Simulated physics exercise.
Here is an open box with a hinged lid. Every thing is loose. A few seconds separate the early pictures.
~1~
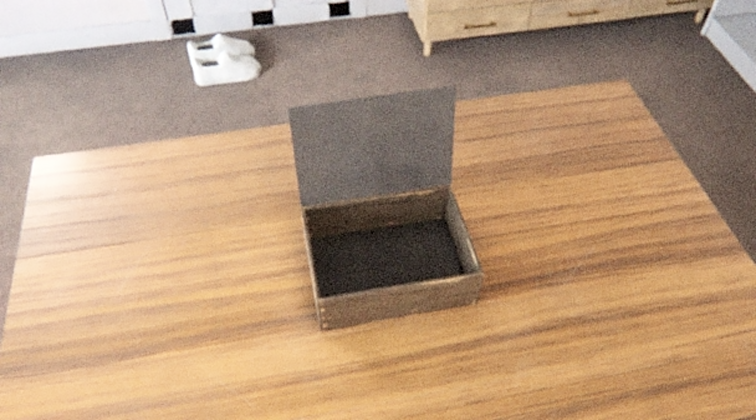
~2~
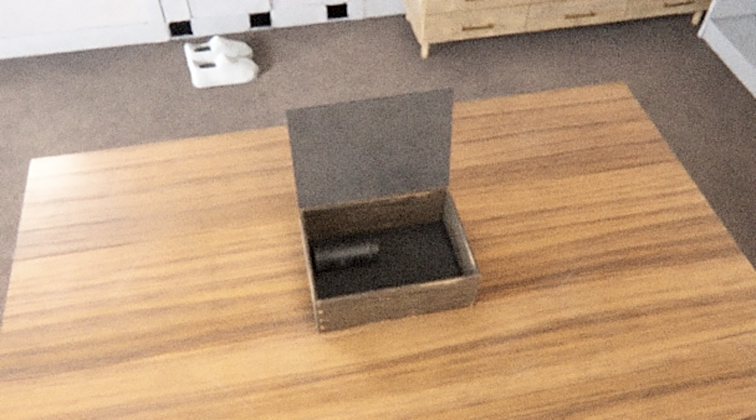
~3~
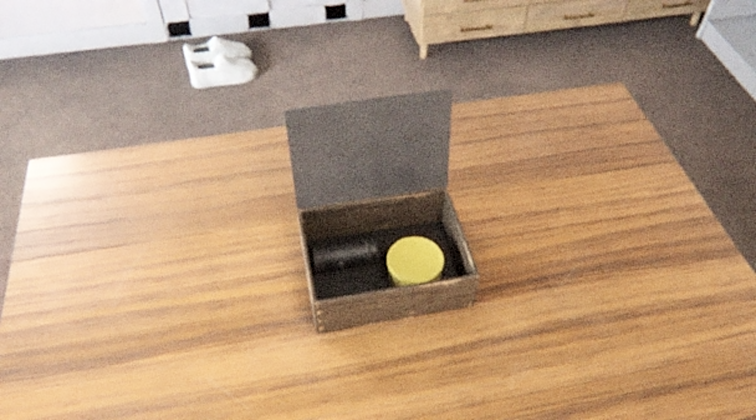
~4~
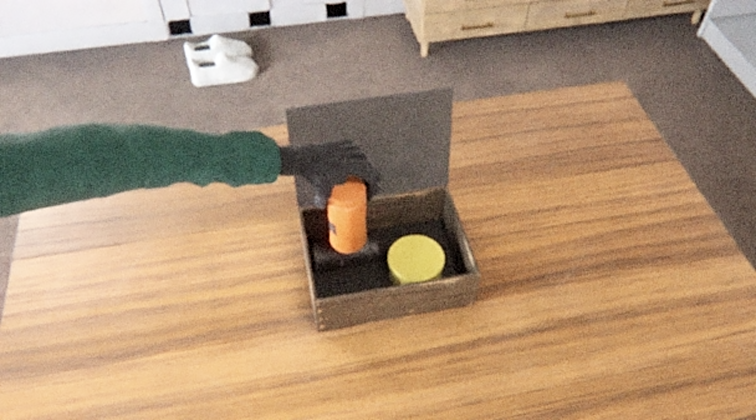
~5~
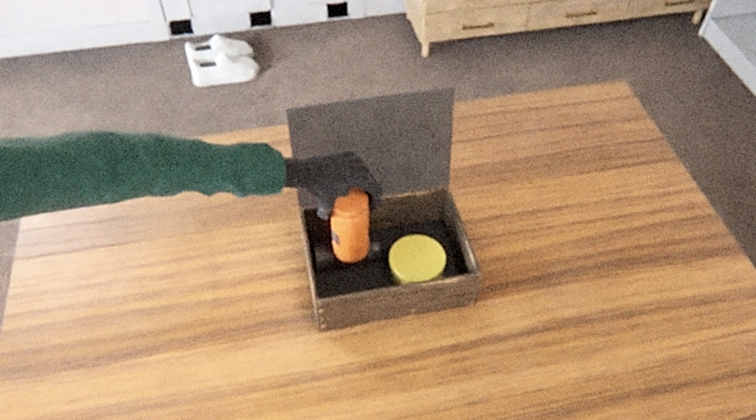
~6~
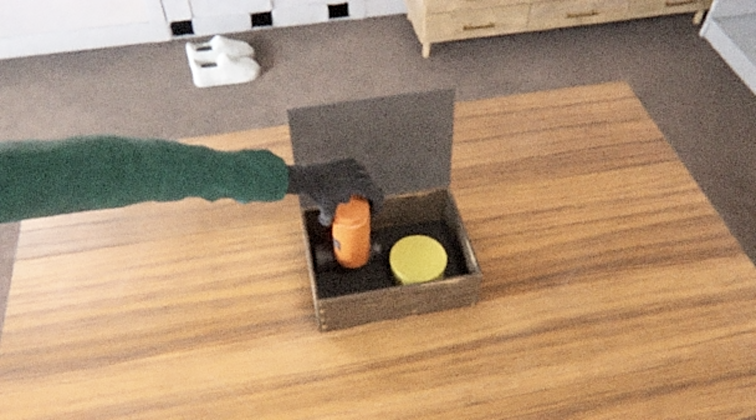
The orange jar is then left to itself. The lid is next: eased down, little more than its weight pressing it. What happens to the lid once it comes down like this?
The lid comes to rest on the rim.
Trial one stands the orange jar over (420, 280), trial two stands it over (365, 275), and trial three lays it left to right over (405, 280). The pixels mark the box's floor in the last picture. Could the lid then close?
First try: The lid remains open; second try: It comes all the way down; third try: It remains open.
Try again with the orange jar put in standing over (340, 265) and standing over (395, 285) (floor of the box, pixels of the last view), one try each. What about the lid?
Result of try one: No gap; result of try two: No gap.
Then, 1.10 s after the last picture, lid starting down; orange jar on its side near (357, 278); black shaker rolled a little.
Then, 1.80 s after the last picture, lid 36° above the rim; orange jar on its side near (357, 278); black shaker rolled a little.
At rest, lid shut; tipped over in the box, orange jar; the other 2 in place. Seen from the same camera at the end, orange jar near (357, 278).
